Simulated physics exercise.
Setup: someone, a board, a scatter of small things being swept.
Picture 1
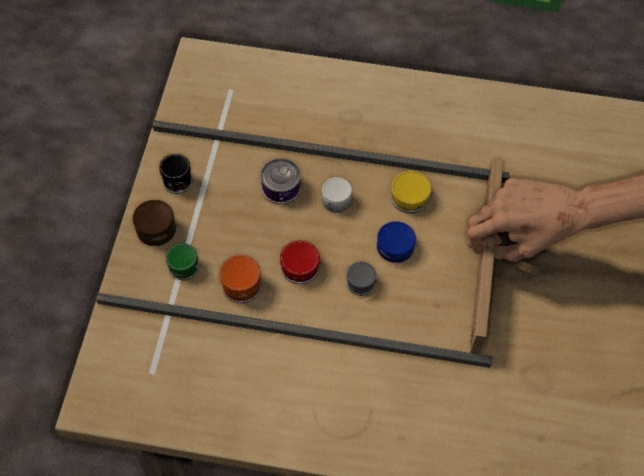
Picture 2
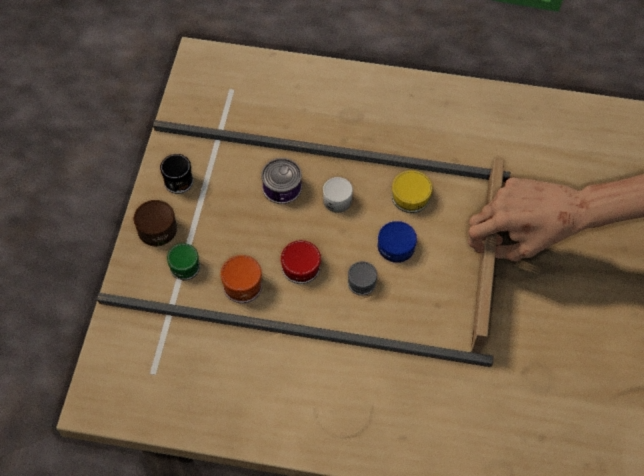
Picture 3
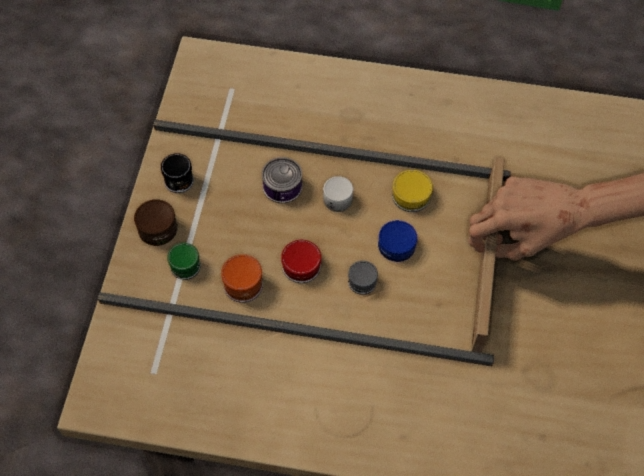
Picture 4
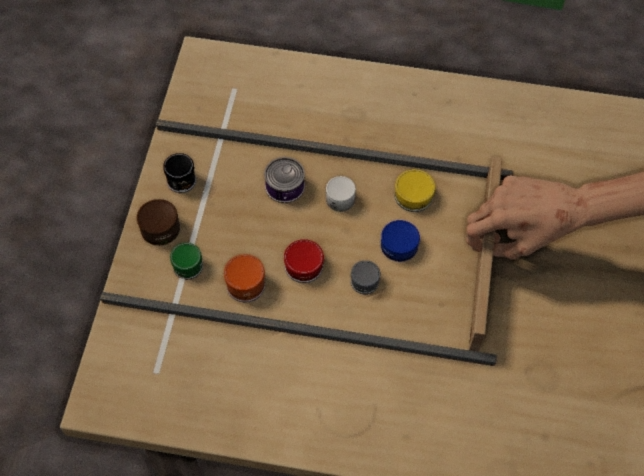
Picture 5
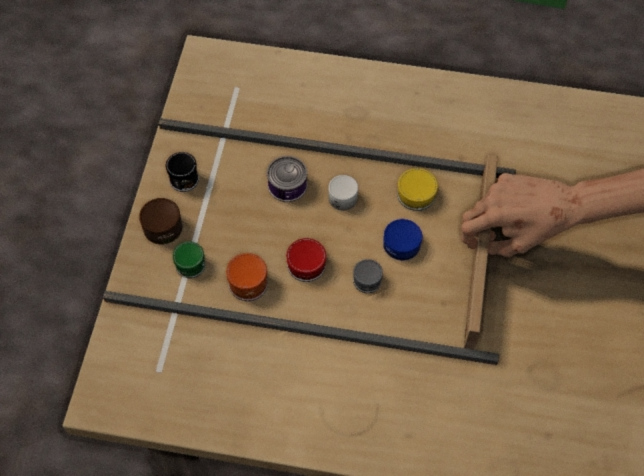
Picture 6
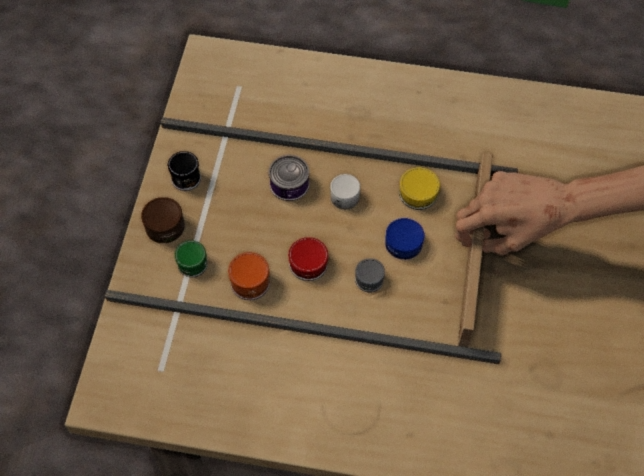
On a wooden tabletop, a hand at right nudges a wooden board slightly left between two rails toward scattered colourful tubs and tins.
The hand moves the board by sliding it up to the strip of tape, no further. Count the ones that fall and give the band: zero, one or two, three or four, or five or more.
The push will send just one or two off the table.
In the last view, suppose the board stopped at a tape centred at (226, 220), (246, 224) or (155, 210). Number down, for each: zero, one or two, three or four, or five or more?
In turn: No fall at all, none at all, at least five.
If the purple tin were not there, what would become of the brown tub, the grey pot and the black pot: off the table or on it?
In that case the brown tub goes off the edge, the grey pot stays where it is, the black pot stays where it is.
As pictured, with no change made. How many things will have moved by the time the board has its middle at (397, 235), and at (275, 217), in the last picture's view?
First 2, then 7.
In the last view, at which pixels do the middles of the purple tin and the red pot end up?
Purple tin at (169, 162), red pot at (157, 225).
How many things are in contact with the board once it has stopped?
5 in contact.
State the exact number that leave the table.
The total comes to 2.
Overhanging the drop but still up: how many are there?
0 in all.
Soon after, none off yet; brown tub at rest near (163, 221); black pot at rest near (185, 171); green tin at rest near (191, 259).
Then, none off yet; brown tub at rest near (163, 221); black pot moving near (177, 171); green tin moving near (186, 260).
By the end, the number that fall off is one or two; fallen, black pot and brown tub.
